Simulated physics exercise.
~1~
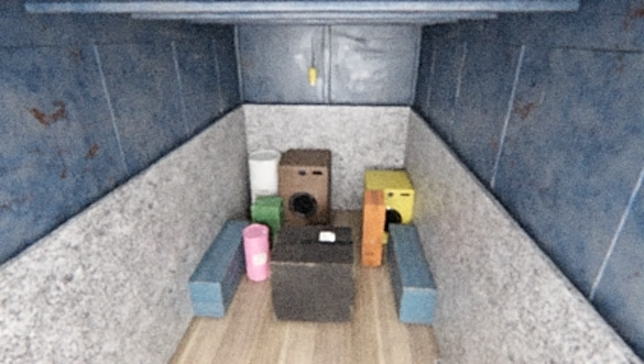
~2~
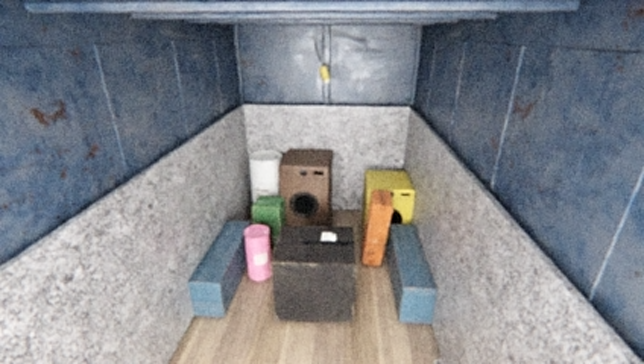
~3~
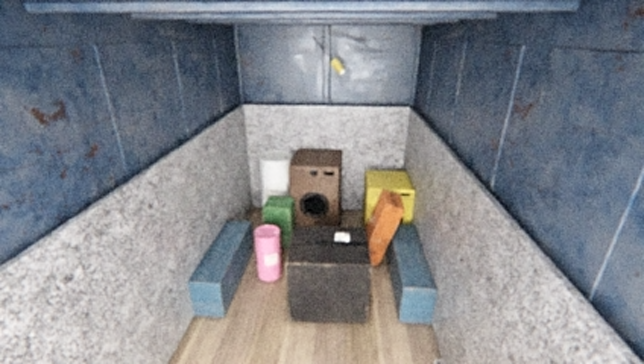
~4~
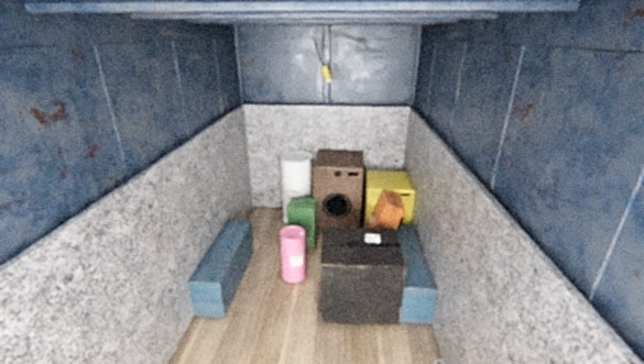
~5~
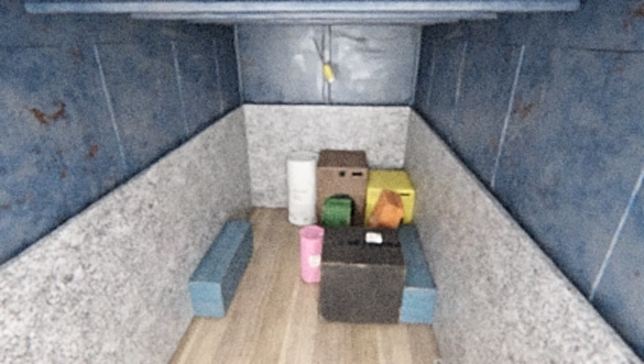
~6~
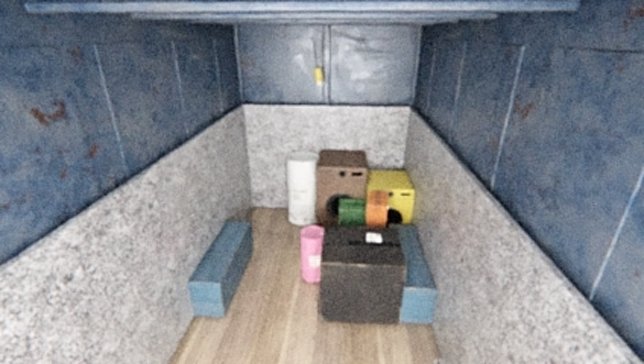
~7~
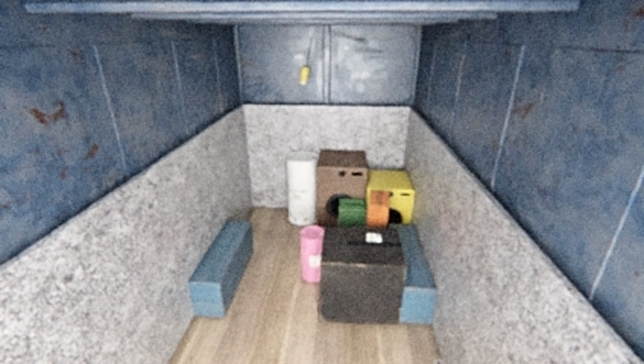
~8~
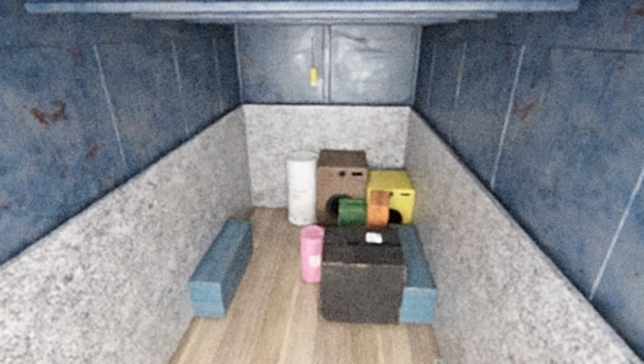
The clip opens on a van's load bay, where household items stand between blue wheel boxes beneath a small yellow hanging lamp. The lamp swings right and the tall orange box begins to lean that way. The black box, brown appliance, white drum, green box and pink canister then slide right, while the yellow appliance stays put. The black box comes up by the right wheel box, partly hiding the orange one. The green box slides farther, passing before the brown appliance. Finally the lamp sways back left and the load sits still, bunched on the right.
